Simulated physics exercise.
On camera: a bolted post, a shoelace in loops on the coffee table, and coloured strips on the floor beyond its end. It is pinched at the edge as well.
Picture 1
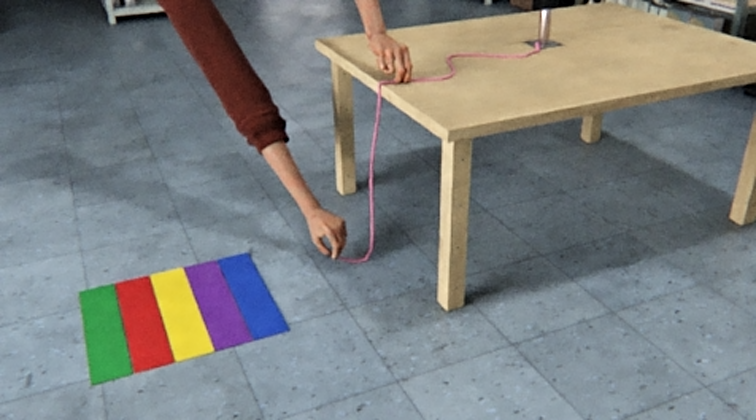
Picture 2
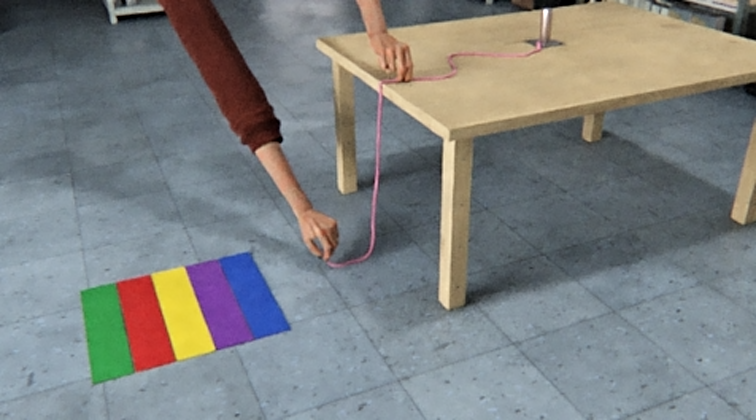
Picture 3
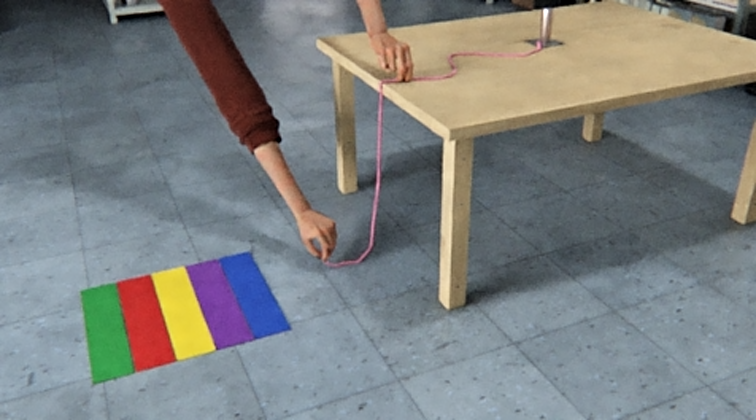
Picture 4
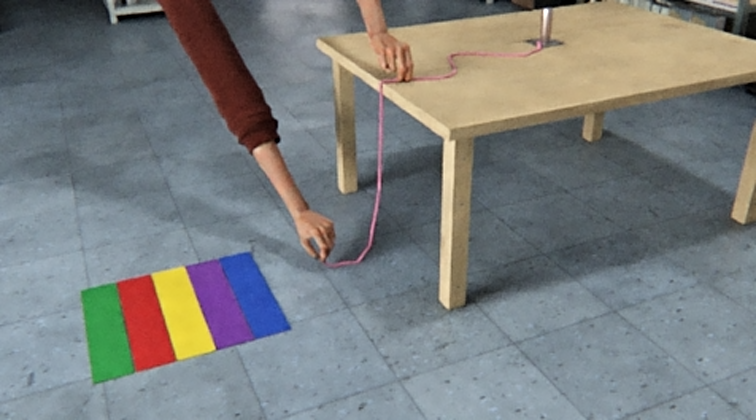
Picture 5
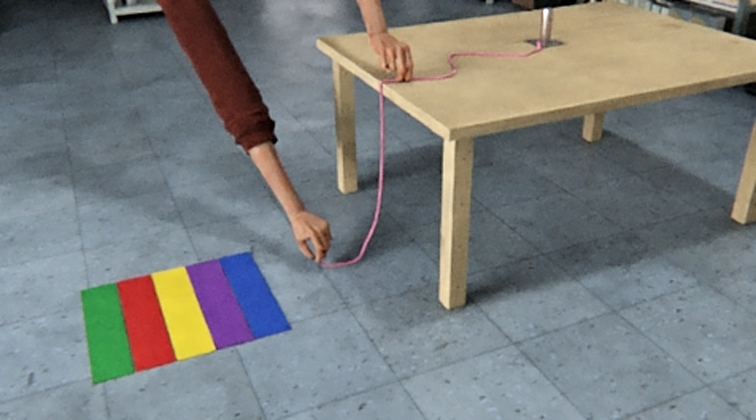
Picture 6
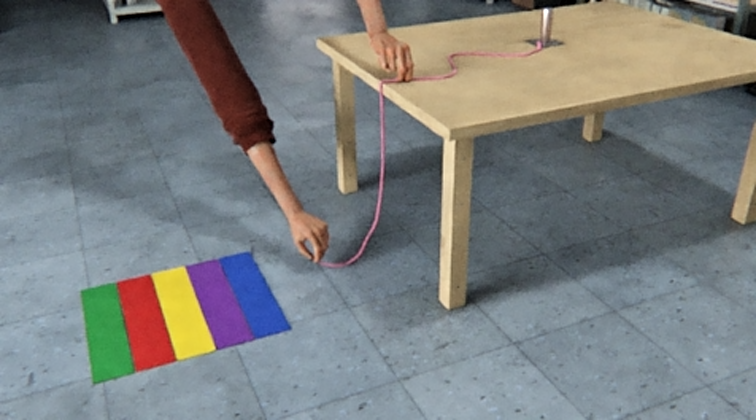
To begin with, one hand pinches a pink cord at the edge of a wooden table while the other holds its hanging end near the floor, right of five coloured strips. The lower hand then shifts the end slightly left, toward the blue strip, and the hanging length bows gently while the upper hand stays still.
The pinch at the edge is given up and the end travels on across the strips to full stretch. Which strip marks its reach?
It halts on the red strip.
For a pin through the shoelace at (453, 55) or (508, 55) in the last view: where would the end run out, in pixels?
The places are (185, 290) and (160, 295).
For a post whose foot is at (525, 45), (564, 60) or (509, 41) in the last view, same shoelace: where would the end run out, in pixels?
In that order: (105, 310), (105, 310) and (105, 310).
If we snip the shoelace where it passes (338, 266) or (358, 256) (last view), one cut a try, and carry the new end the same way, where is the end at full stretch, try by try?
About (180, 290) and (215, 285).
A little later, end near (205, 286); over purple.
Next, end near (164, 296); over yellow.
When it is tight, end near (140, 302); over red. Over red.
